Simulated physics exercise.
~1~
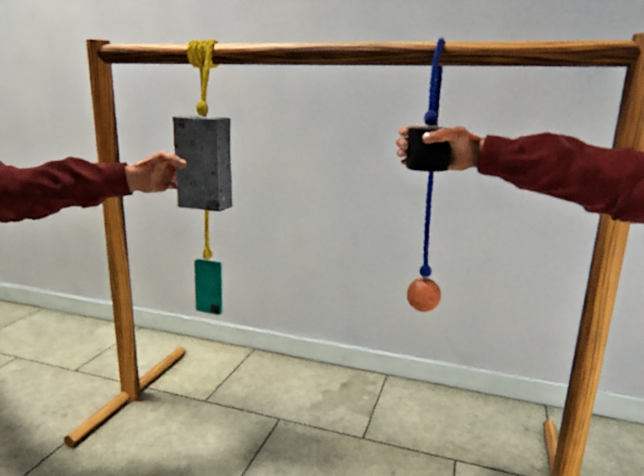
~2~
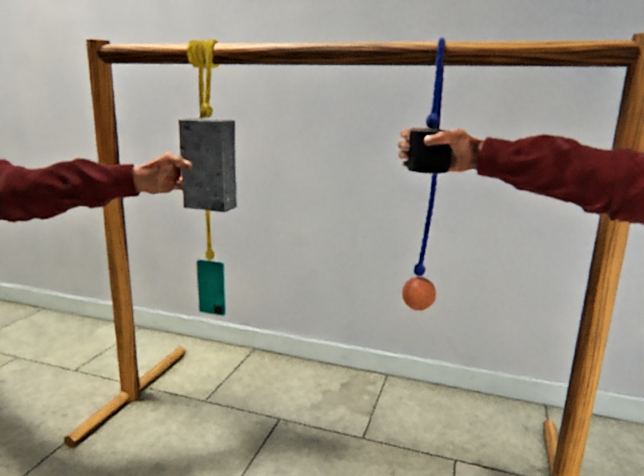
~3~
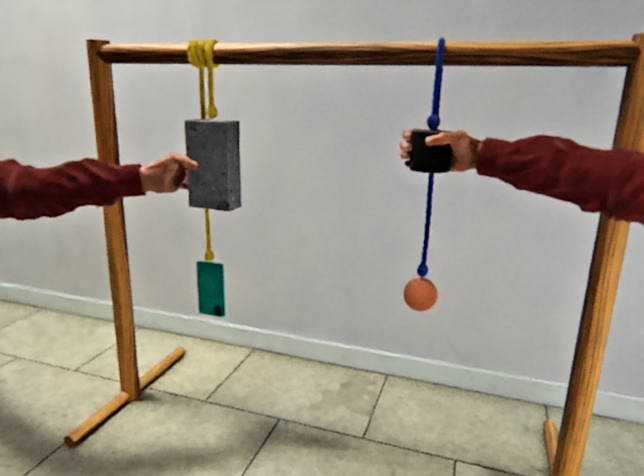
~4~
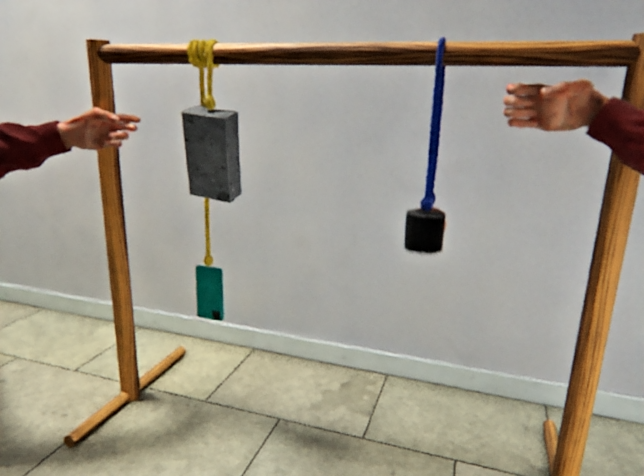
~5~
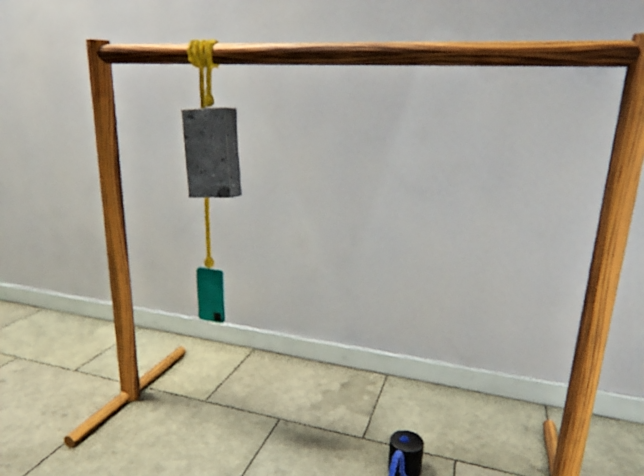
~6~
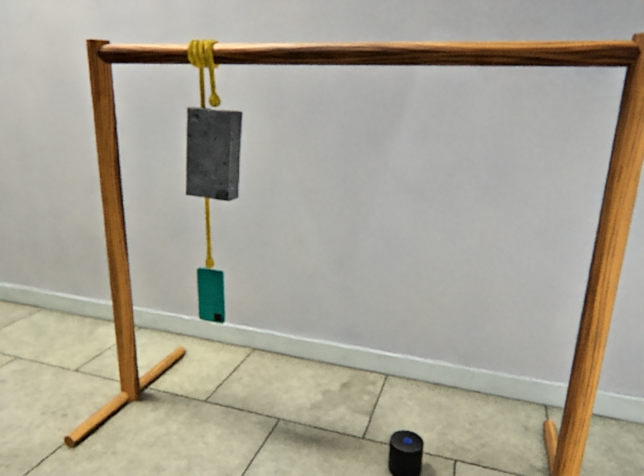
A wooden rail on two posts stands before a pale wall on a grey tiled floor, seen from the front by a still camera. On the left, a yellow rope wound round the rail holds a grey block above a teal slab, while on the right a blue rope carries a black cylinder and an orange ball. Hands in dark red sleeves steady the block and grip the cylinder, the block edging slightly right. The hands let go and draw back, and the cylinder drops to the floor. The blue rope leaves the rail, while the grey block stays hanging.
